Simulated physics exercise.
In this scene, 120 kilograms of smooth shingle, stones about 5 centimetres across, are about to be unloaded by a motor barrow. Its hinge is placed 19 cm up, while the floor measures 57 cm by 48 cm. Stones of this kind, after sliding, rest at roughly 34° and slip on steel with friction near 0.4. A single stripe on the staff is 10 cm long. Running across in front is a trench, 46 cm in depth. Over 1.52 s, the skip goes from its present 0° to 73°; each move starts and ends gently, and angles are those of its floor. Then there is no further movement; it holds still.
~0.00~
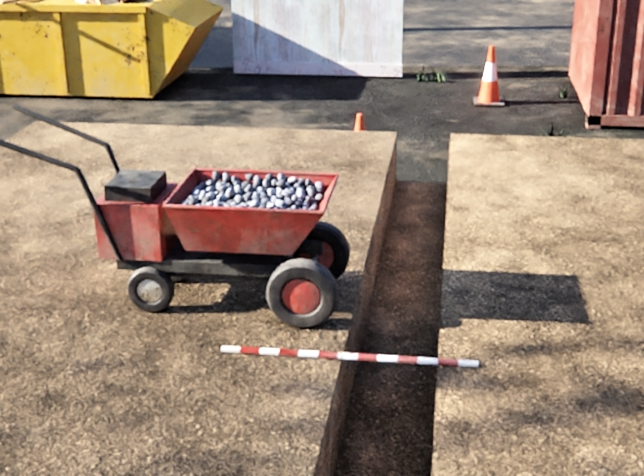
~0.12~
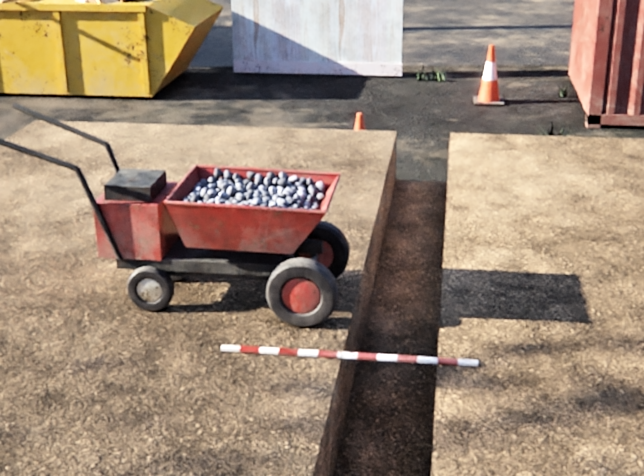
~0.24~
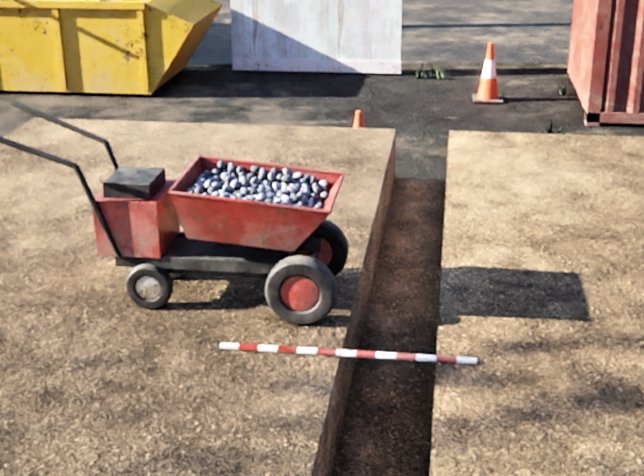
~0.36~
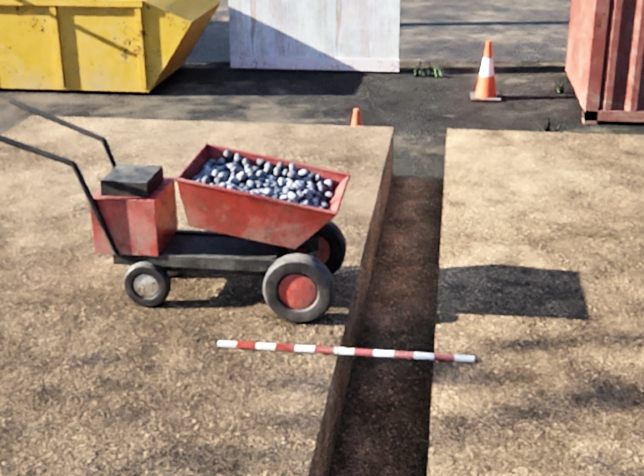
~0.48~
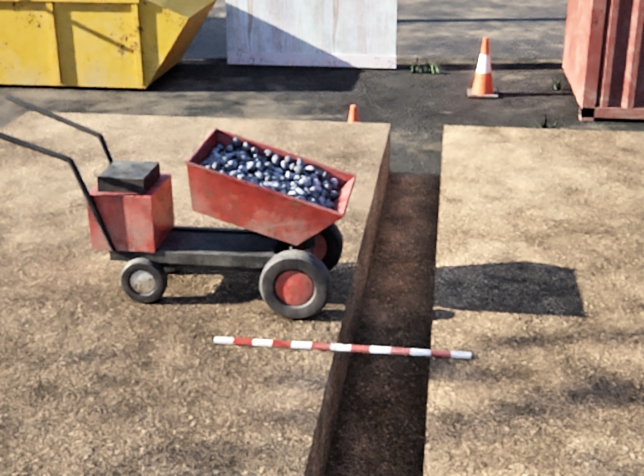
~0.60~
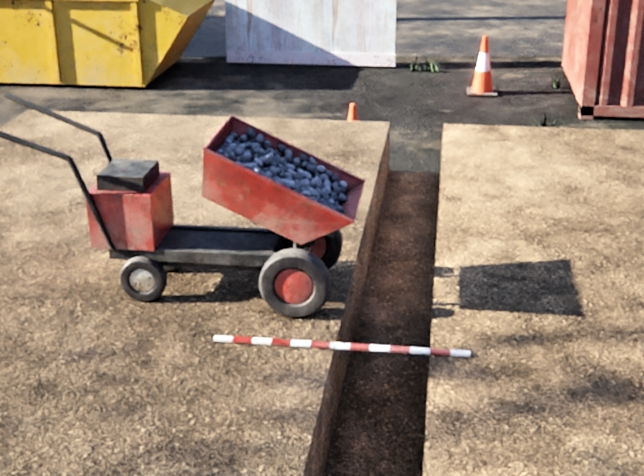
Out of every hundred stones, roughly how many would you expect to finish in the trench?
Close to 66 in every hundred.
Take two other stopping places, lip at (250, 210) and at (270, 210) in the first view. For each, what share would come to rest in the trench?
About 95 and 100 per cent.
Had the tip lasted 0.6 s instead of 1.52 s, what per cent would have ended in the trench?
With that change, it comes to around 40 per cent.
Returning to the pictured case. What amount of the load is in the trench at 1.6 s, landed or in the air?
By that point it's something like 35 in a hundred.
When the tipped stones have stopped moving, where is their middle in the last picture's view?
Roughly (418, 358), I'd say.
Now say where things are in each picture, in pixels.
Lip at (324, 213), floor tilted 0°, highest stones at (260, 179), in the first picture.
Lip at (325, 213), floor tilted 1°, highest stones at (247, 178); the stones move at 0.2 m/s on average, in the second picture.
The skip is at 5°, its lip at (330, 212); the top of the load is at (232, 173); the stones move at 0.3 m/s on average, in the third picture.
The skip is at 10°, its lip at (336, 214); the top of the load is at (223, 166); the stones move at 0.5 m/s on average, in the fourth picture.
The skip is at 17°, its lip at (343, 216); the top of the load is at (225, 151); the stones move at 0.5 m/s on average, in the fifth picture.
Lip at (353, 222), floor tilted 25°, highest stones at (233, 142); the stones move at 0.6 m/s on average, in the sixth picture.
After 1.1 s the floor is at 62°; 97 % in the skip, 3 % in the trench; the foremost stones are at (410, 265).
After 1.6 s the floor is at 73°; 38 % in the skip, 36 % in the trench, 26 % past the trench; the foremost stones are at (512, 296).
After 2.0 s the floor is at 73°; 12 % in the skip, 53 % in the trench, 35 % past the trench; the foremost stones are at (576, 296).
After 3.9 s the floor is at 73°; 0 % in the skip, 66 % in the trench, 34 % past the trench; the foremost stones are at (611, 306).
